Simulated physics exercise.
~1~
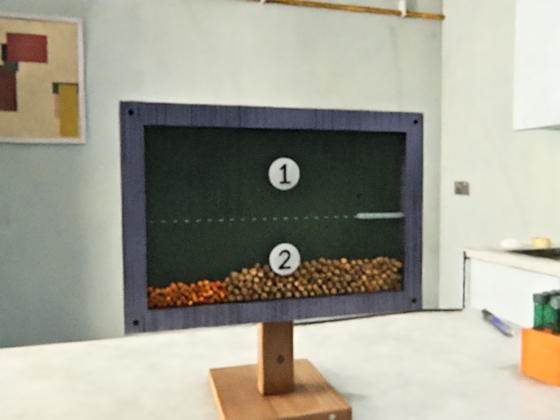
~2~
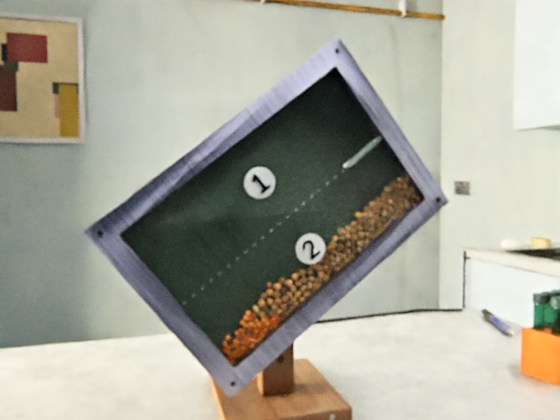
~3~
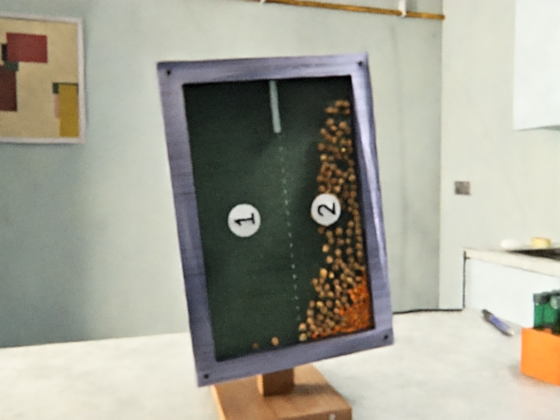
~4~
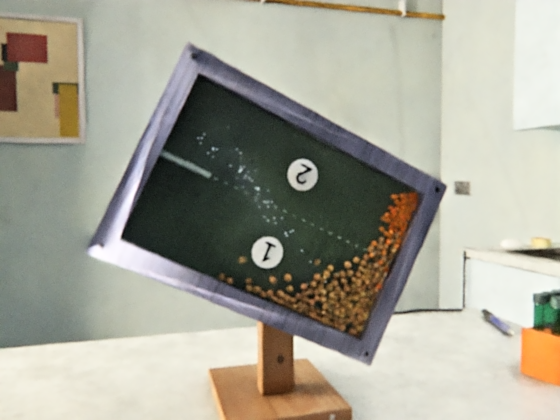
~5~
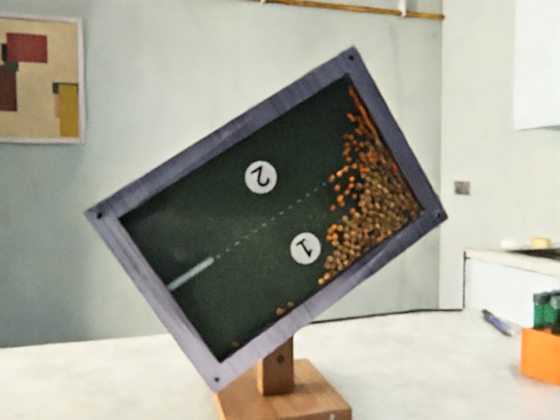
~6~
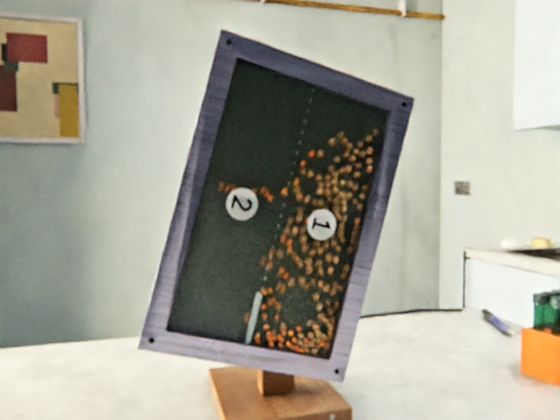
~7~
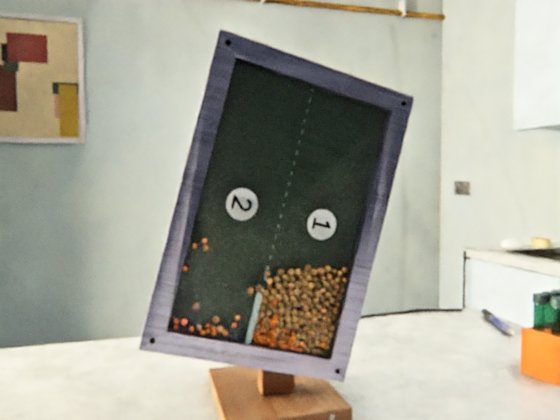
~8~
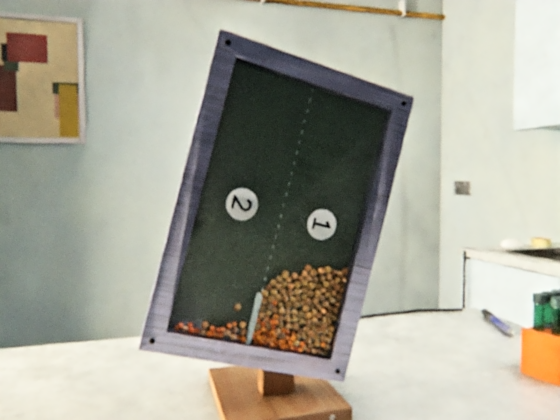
In a bright room, a framed box turns anticlockwise and its beads settle mostly in strip one.
